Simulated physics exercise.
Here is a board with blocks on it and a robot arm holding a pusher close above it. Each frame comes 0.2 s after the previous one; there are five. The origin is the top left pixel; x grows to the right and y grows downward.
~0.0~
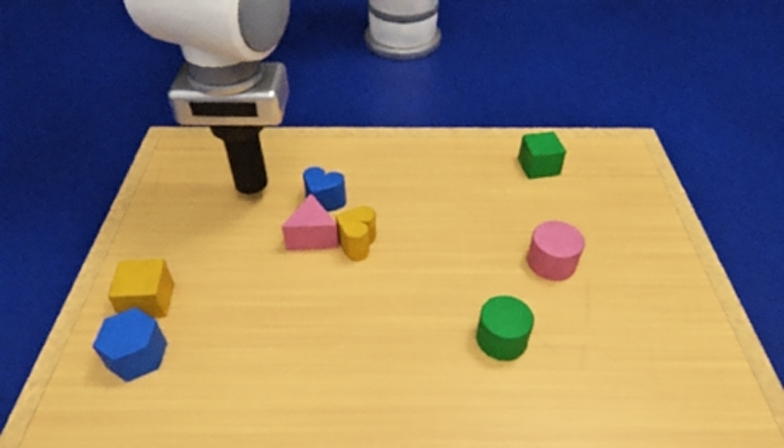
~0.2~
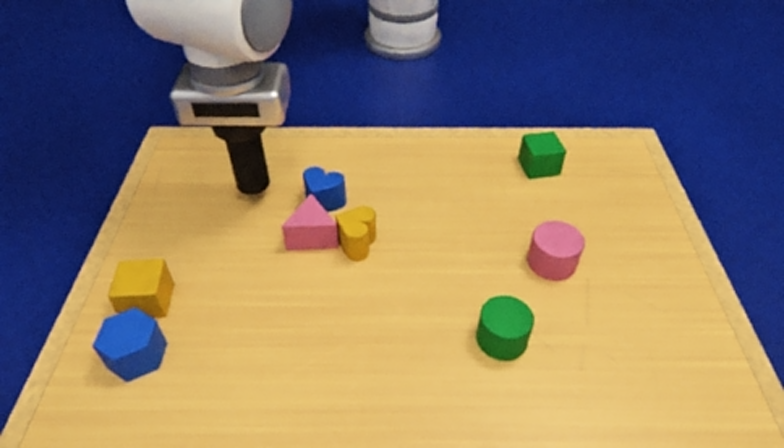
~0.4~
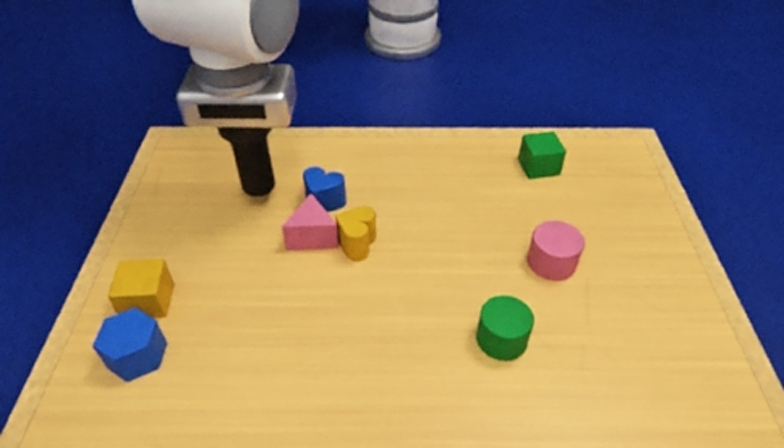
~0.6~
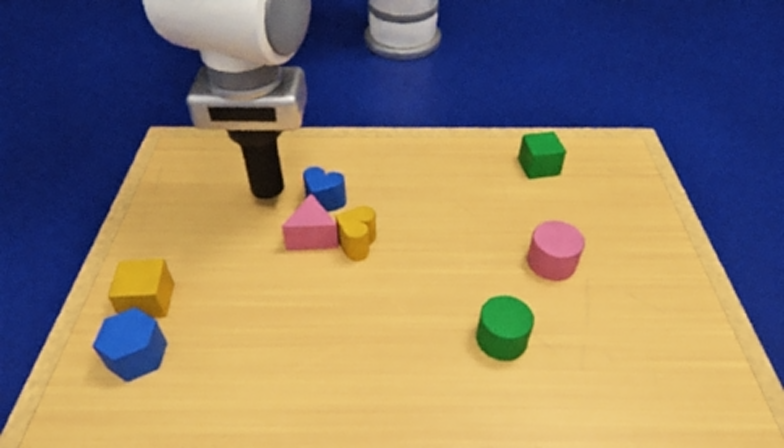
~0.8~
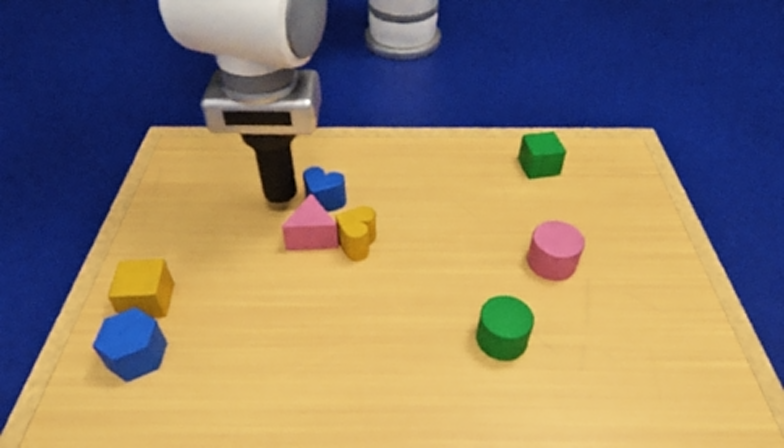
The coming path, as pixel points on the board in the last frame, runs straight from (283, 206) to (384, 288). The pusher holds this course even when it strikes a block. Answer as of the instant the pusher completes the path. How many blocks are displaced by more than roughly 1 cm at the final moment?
The answer will be two.
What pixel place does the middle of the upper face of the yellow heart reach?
By then it is at (393, 231).
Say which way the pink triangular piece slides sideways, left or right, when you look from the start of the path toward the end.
It shifts to the right.
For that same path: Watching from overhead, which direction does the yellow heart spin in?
Counterclockwise rotation.
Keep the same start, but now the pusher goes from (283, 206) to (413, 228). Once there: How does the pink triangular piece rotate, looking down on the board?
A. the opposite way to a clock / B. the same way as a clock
I choose B.
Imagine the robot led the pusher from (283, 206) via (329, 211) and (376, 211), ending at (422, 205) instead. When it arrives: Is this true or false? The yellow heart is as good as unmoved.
Answer: True.
What follows on the original path. One third of the way, pusher at (312, 218); pink triangular piece at (321, 230), turned 30° clockwise; yellow heart at (359, 220).
Two thirds of the way, pusher at (346, 245); pink triangular piece at (353, 261), turned 40° clockwise; yellow heart at (386, 228), turned 80° anticlockwise.
At the end, pusher at (384, 274); pink triangular piece at (373, 293), turned 85° clockwise; blue heart unmoved; yellow heart at (393, 231), turned 105° anticlockwise.
